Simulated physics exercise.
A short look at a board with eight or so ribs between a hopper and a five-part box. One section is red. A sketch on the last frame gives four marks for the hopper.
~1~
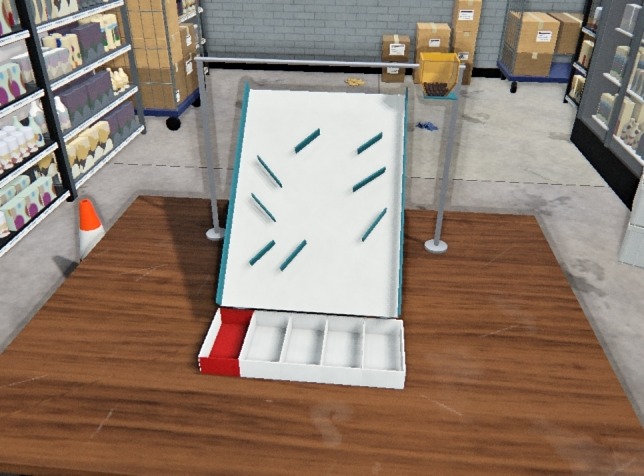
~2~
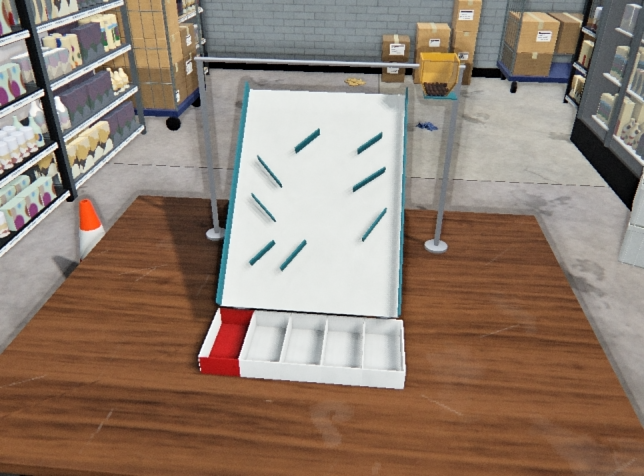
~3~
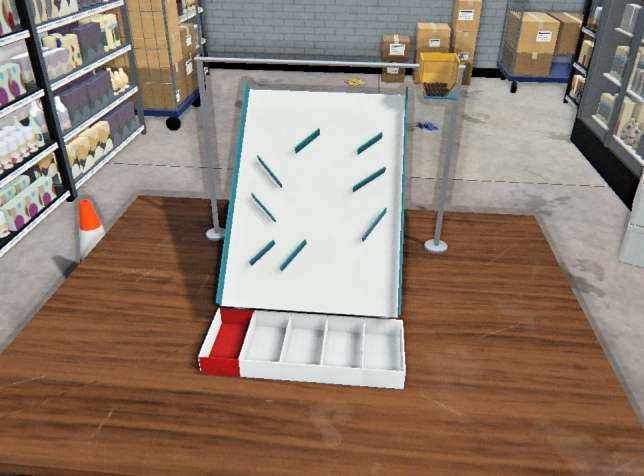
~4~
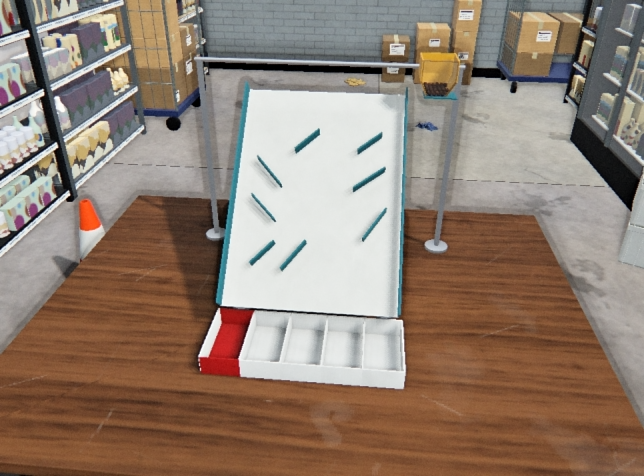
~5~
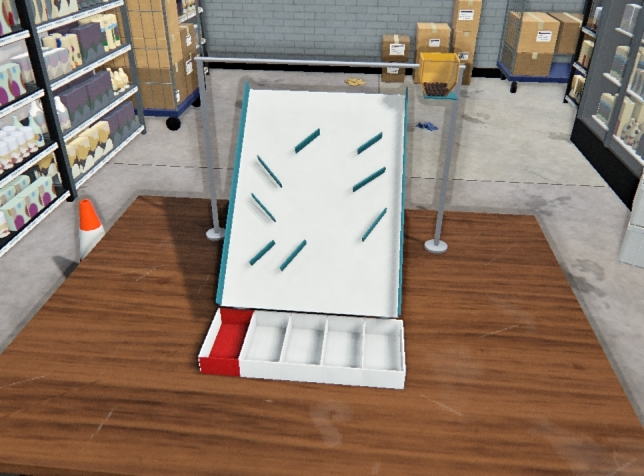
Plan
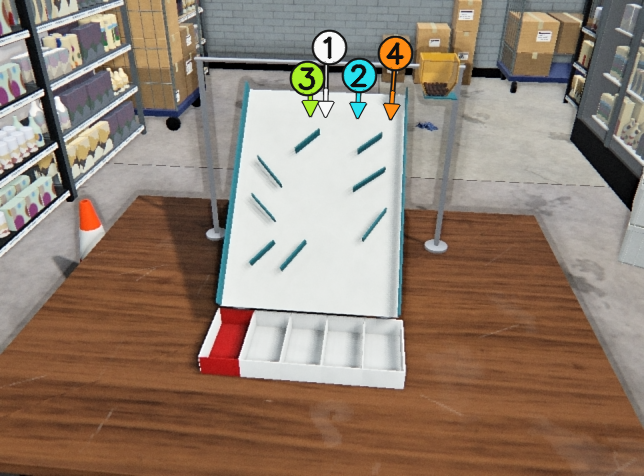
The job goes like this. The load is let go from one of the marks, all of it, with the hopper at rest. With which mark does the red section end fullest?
Use mark 3.
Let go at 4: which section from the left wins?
The fifth.
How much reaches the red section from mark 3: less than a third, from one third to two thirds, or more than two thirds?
Mark 3 gives from one third to two thirds.
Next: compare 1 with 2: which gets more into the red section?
That is mark 1.
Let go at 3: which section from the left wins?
It is the first one.
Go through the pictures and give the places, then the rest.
In the first frame, hopper at (436, 90), allspice berries, door shut.
In the second frame, ribs (295, 148) to (319, 128), (358, 149) to (382, 132), (257, 155) to (281, 183).
In the third frame, ribs (353, 187) to (385, 167), (251, 193) to (274, 218), (363, 238) to (386, 208).
In the fourth frame, ribs (249, 263) to (274, 240), (280, 268) to (305, 240).
In the fifth frame, red section at (220, 365), number 1 of 5 from the left.
On the marked copy, mark 1 meets the board at (325, 111); mark 2 meets the board at (357, 112); mark 3 meets the board at (310, 110); mark 4 meets the board at (391, 113).
Choosing 1, about a quarter in the red section, about two thirds in other sections, a small part outside the box.
Choosing 2, a small part in the red section, most in other sections, a small part outside the box.
Choosing 3, about half in the red section, about half in other sections.
Choosing 4, about a quarter in the red section, most in other sections, a stray few outside the box.
